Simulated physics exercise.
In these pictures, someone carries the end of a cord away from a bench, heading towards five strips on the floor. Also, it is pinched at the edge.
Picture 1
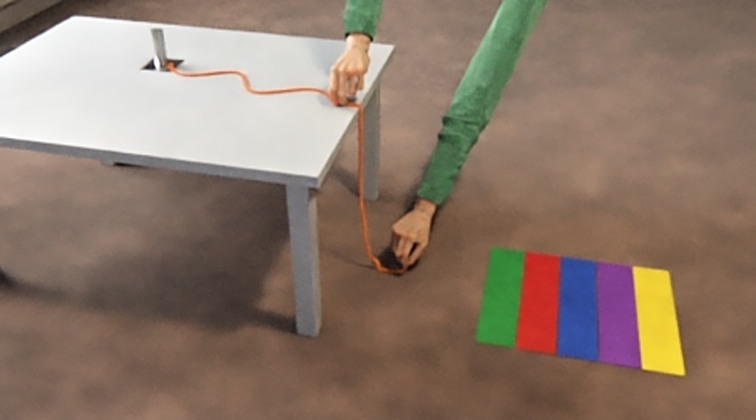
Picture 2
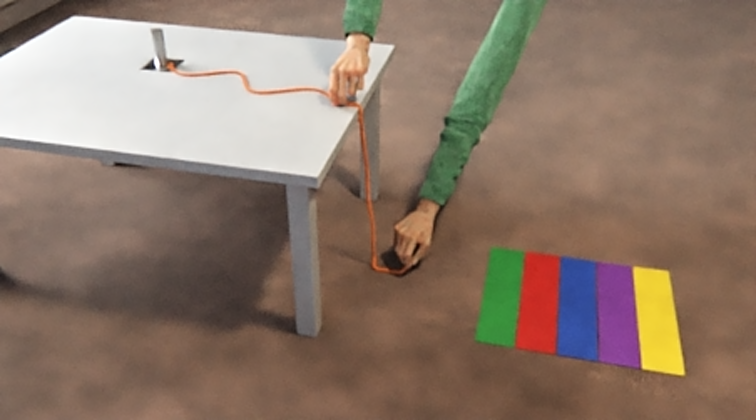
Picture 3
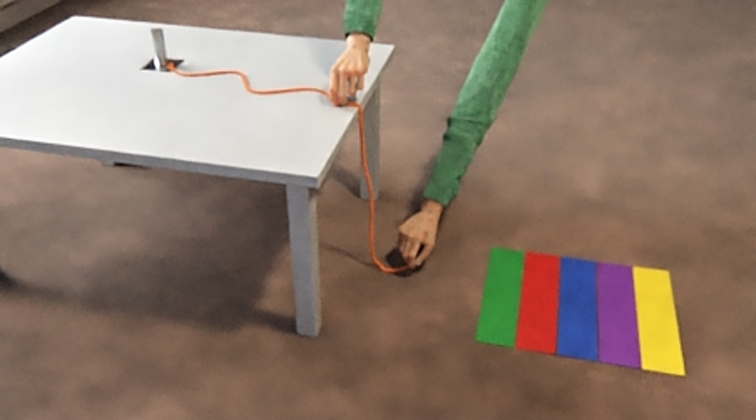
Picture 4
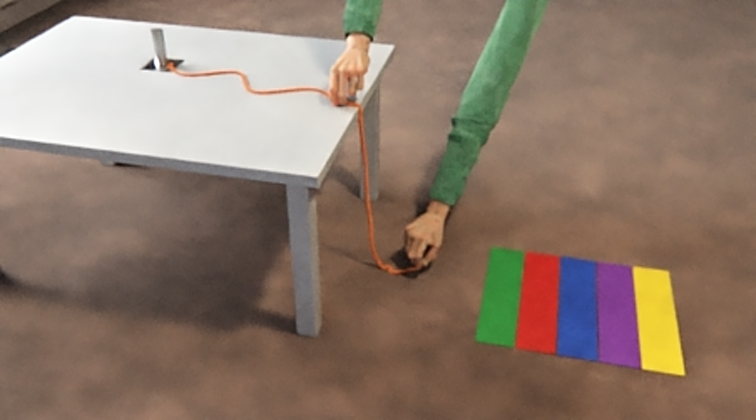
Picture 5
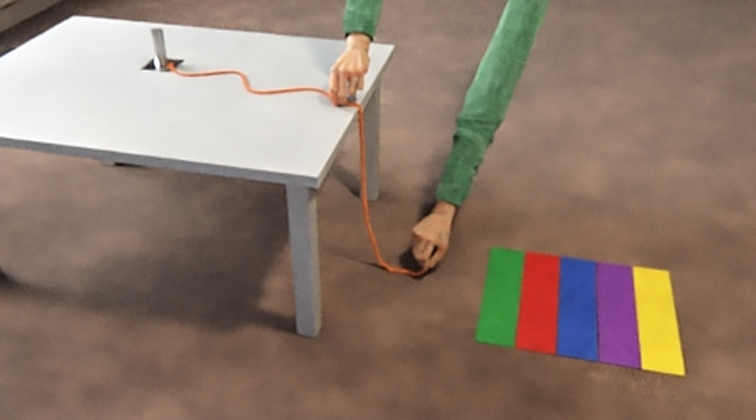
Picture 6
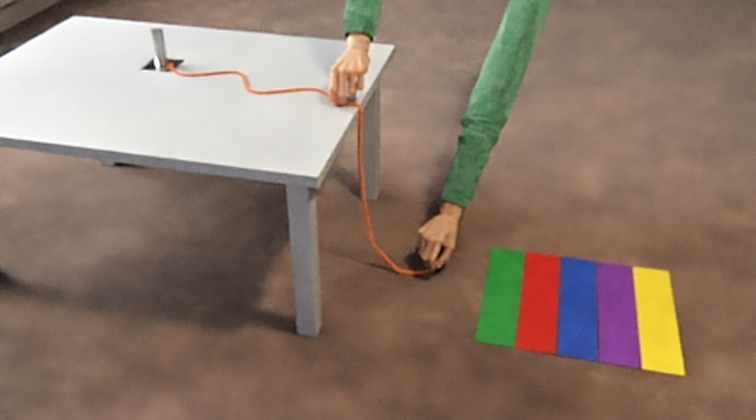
A hand slowly draws an orange cord's end slightly right while another pinches it at the table edge.
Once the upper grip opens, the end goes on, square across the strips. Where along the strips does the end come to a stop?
Above the blue strip.
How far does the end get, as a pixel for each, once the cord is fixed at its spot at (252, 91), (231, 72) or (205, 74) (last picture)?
First try around (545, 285), second around (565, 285), third around (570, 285).
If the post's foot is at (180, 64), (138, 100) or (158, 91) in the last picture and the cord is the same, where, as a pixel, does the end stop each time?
The three places are (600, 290), (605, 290) and (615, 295), in that order.
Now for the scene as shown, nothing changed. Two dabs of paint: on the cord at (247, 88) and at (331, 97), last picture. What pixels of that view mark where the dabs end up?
Roughly at (278, 86), and the other roughly at (366, 110).
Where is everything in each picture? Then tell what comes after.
End (408, 263); green (497, 325); red (537, 331); blue (577, 338); purple (619, 344); yellow (661, 351), in the first picture.
End (411, 263); cord through (188, 75) (245, 82) (309, 89) (360, 120) (368, 189) (374, 253), in the second picture.
End (415, 264), in the third picture.
End (421, 265); cord through (188, 75) (245, 82) (309, 89) (360, 120) (366, 189) (375, 255), in the fourth picture.
End (428, 266), in the fifth picture.
End (435, 267); cord through (188, 75) (245, 82) (309, 89) (360, 120) (363, 189) (381, 253), in the sixth picture.
A little later, end near (514, 279); over green.
Next, end near (556, 285); over red.
When it is tight, end near (581, 288); over blue. It halts on the blue strip.
